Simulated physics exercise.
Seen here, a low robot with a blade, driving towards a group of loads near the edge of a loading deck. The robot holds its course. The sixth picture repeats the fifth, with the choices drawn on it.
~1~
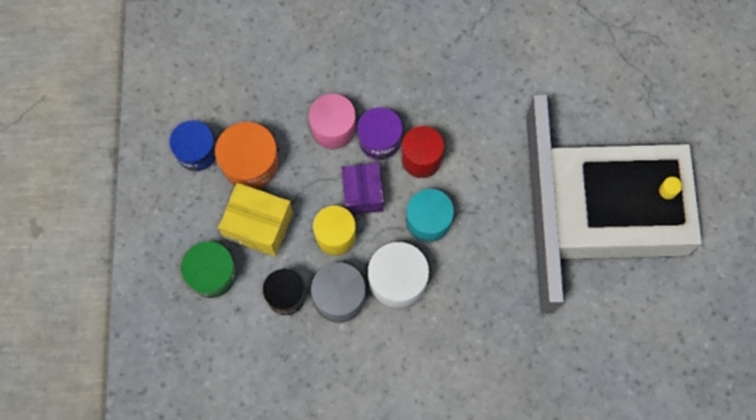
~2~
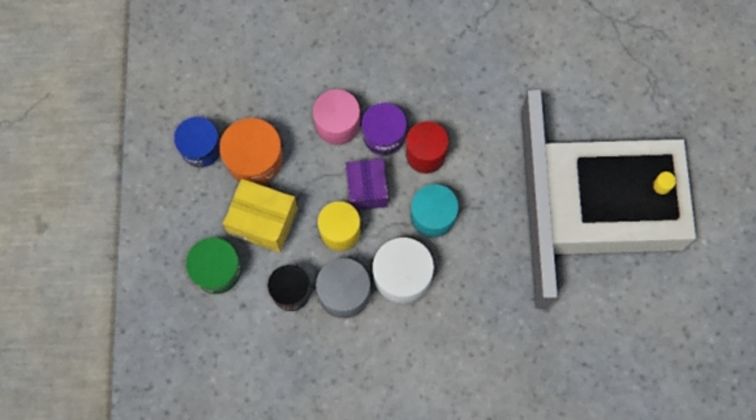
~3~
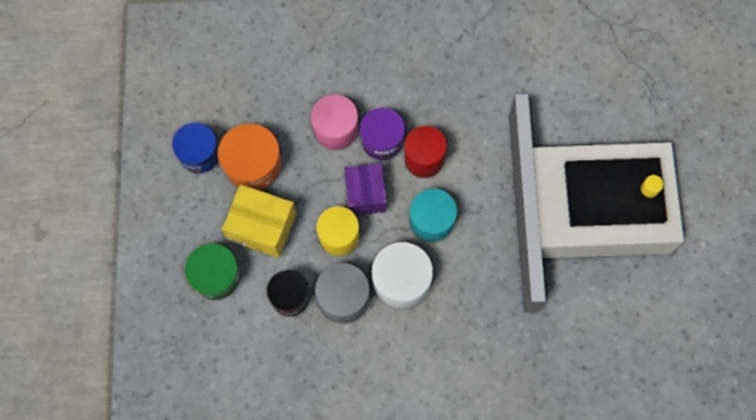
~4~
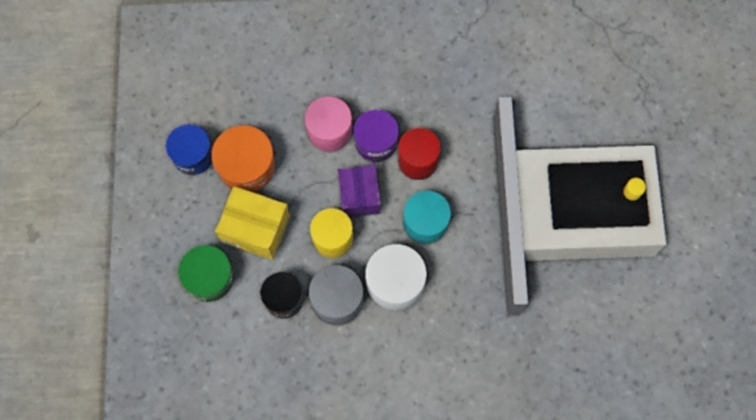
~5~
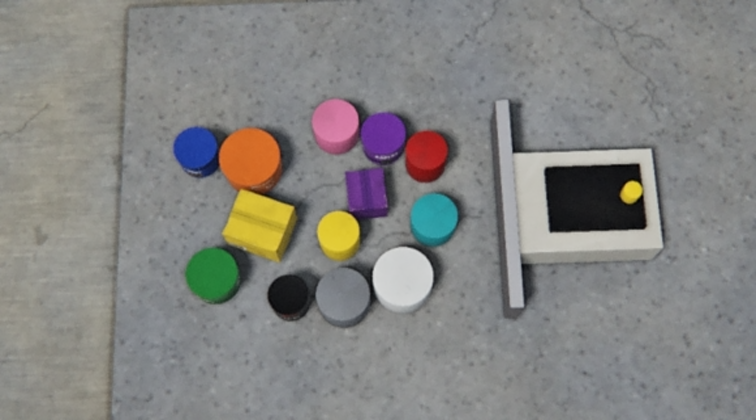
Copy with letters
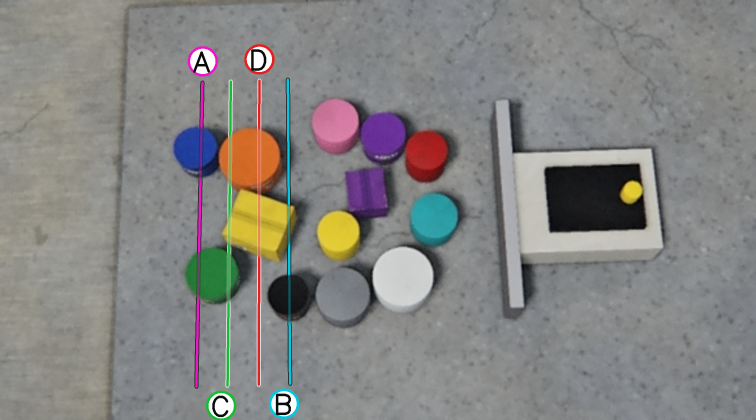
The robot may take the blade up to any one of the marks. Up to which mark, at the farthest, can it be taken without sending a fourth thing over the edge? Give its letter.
It should halt at A.
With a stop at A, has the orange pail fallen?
No.
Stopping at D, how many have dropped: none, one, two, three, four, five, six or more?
In all, none.
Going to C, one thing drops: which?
The blue pail goes over.
On the marked copy, A at (200, 228); B at (289, 225); C at (229, 227); D at (259, 226).
Taking A. A third of the way, robot (474, 202); pink canister (315, 112); black pail (267, 303).
Two thirds of the way, robot (361, 206); blue pail (162, 149); yellow box (184, 224).
When it is over, robot (274, 209); yellow box over the edge; blue pail over the edge; three fallen.
As for the rest, B is within the limit but short; C is within the limit but short; D is within the limit but short.
